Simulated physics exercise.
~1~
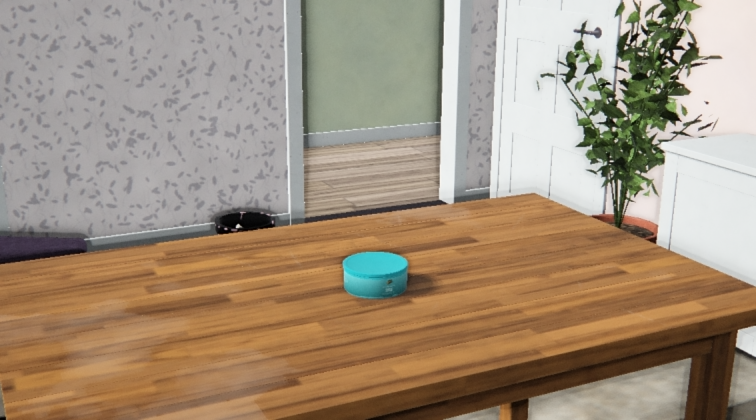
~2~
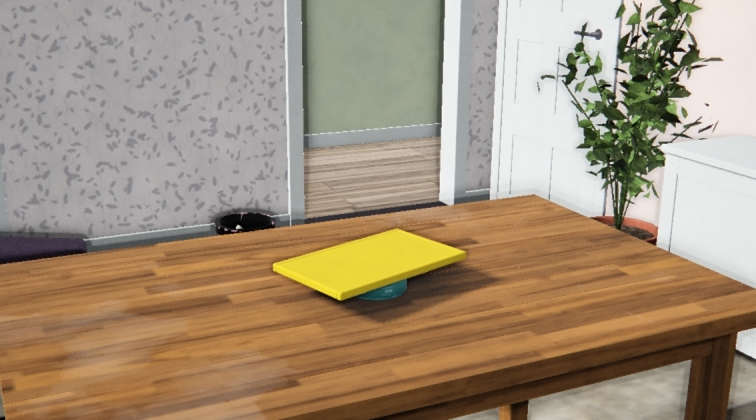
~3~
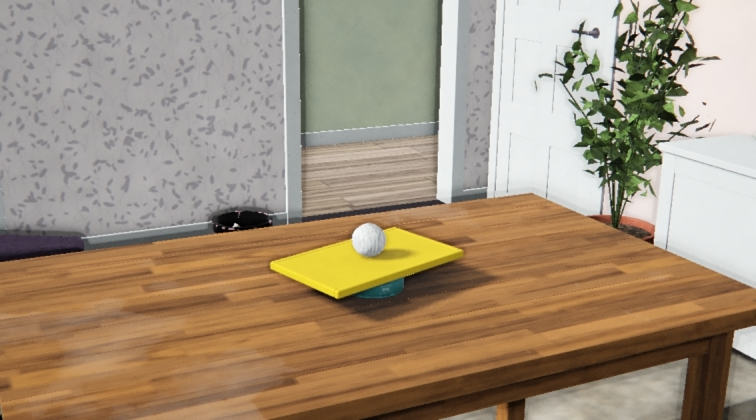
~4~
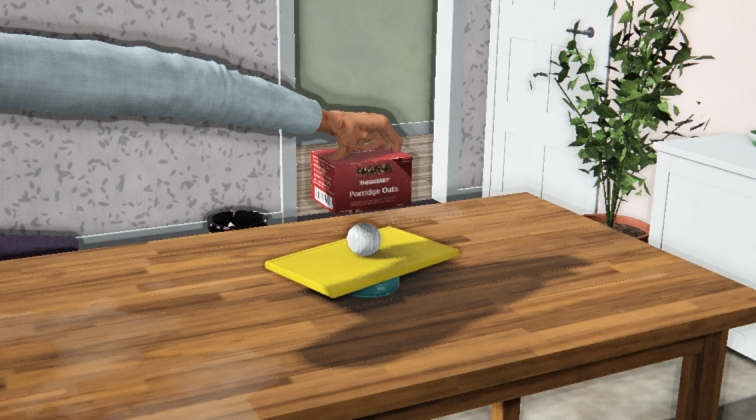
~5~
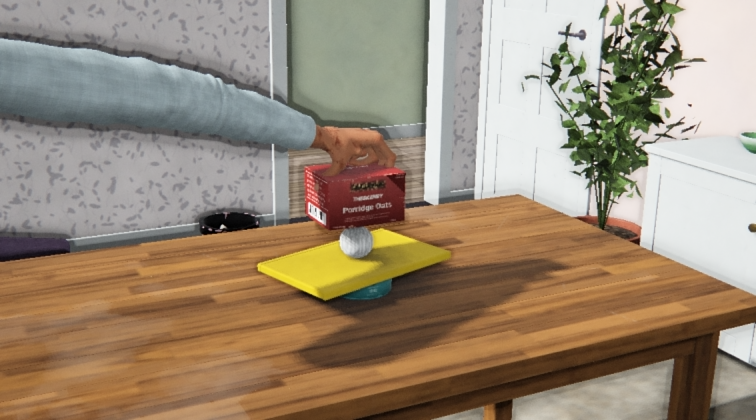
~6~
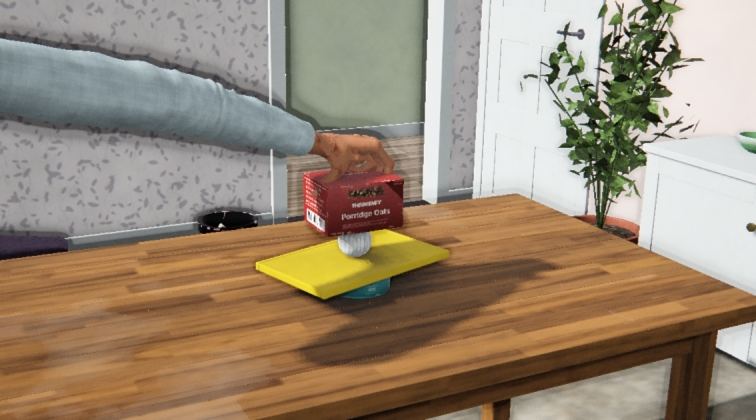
Hand lowering a red porridge oats box onto a white ball stacked on a yellow tray above a turquoise tub.
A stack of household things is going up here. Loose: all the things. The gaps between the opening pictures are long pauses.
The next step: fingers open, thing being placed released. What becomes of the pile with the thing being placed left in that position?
The pile fails to rest steadily.
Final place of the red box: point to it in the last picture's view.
It finishes at about (284, 227).
Then, 0.40 s later than the last frame, red box tilted by 27° near (342, 204).
Then, 0.60 s later than the last frame, red box tilted by 65° near (314, 216).
Then, 0.70 s later than the last frame, red box now fallen.
Then, 0.90 s later than the last frame, nothing new.
When it is over, fallen, red box; the other 3 as before. End places, in pixels of the last picture, red box near (284, 227). The pile loses its balance.
